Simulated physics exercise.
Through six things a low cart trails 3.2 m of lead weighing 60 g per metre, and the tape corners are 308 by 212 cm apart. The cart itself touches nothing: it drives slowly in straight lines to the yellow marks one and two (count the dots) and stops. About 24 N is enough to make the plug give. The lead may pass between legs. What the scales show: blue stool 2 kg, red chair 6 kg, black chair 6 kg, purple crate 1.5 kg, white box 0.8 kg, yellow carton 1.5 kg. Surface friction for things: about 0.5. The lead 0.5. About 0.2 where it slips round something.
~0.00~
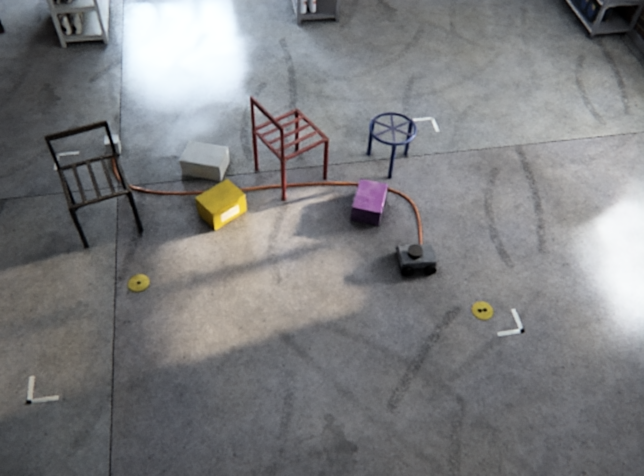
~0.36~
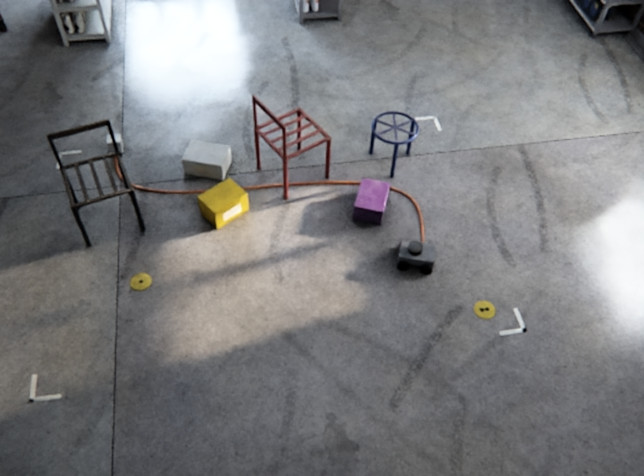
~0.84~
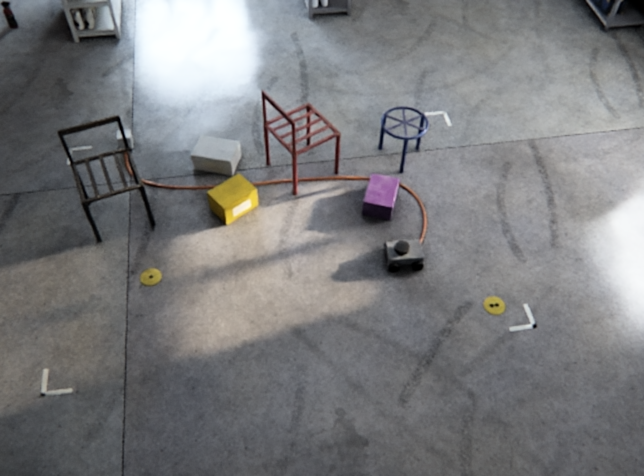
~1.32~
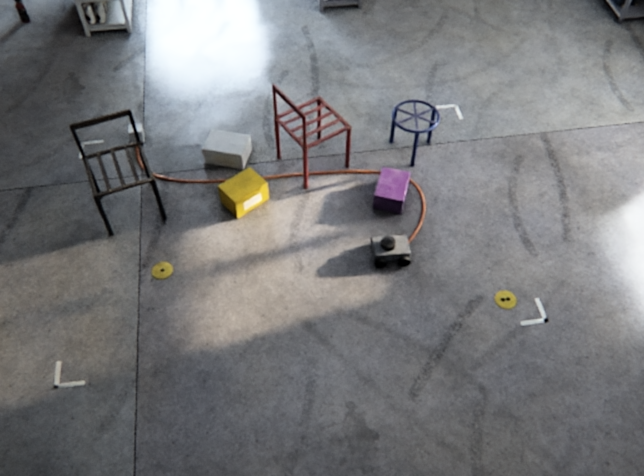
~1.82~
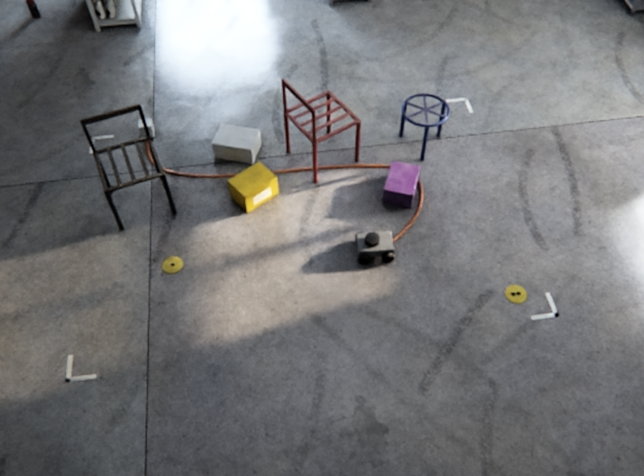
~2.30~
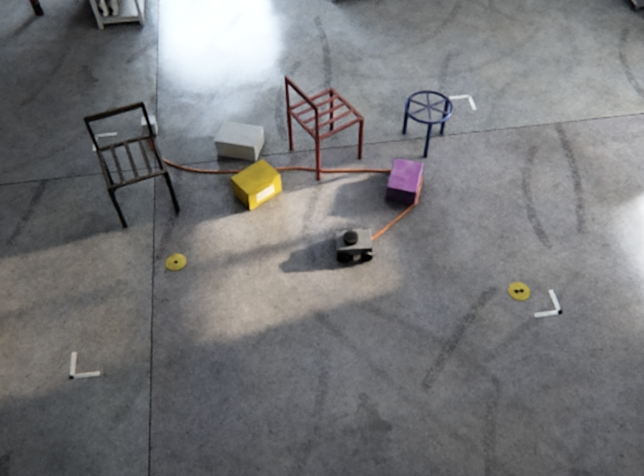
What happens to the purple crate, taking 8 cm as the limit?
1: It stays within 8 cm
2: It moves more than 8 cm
It moves more than 8 cm (2).
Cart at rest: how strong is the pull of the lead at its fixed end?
It comes out close to 0 N.
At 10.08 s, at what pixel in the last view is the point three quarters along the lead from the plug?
Pixel estimate: Near (297, 233).
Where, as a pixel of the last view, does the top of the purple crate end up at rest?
Last view, top position: About (335, 185).
At 4.9 s, cart at (231, 256), 2 N at the fixed end; purple crate 33 cm off its start.
At 7.5 s, cart at (256, 268), lead slack at the fixed end; purple crate 52 cm off its start.
At 10.1 s, cart at (392, 279), lead slack at the fixed end; purple crate 52 cm off its start at (335, 185).
At 12.7 s, cart at (519, 290), lead slack at the fixed end; purple crate 52 cm off its start.
At 13.1 s, cart at (519, 290), lead slack at the fixed end; purple crate 52 cm off its start at (335, 185).
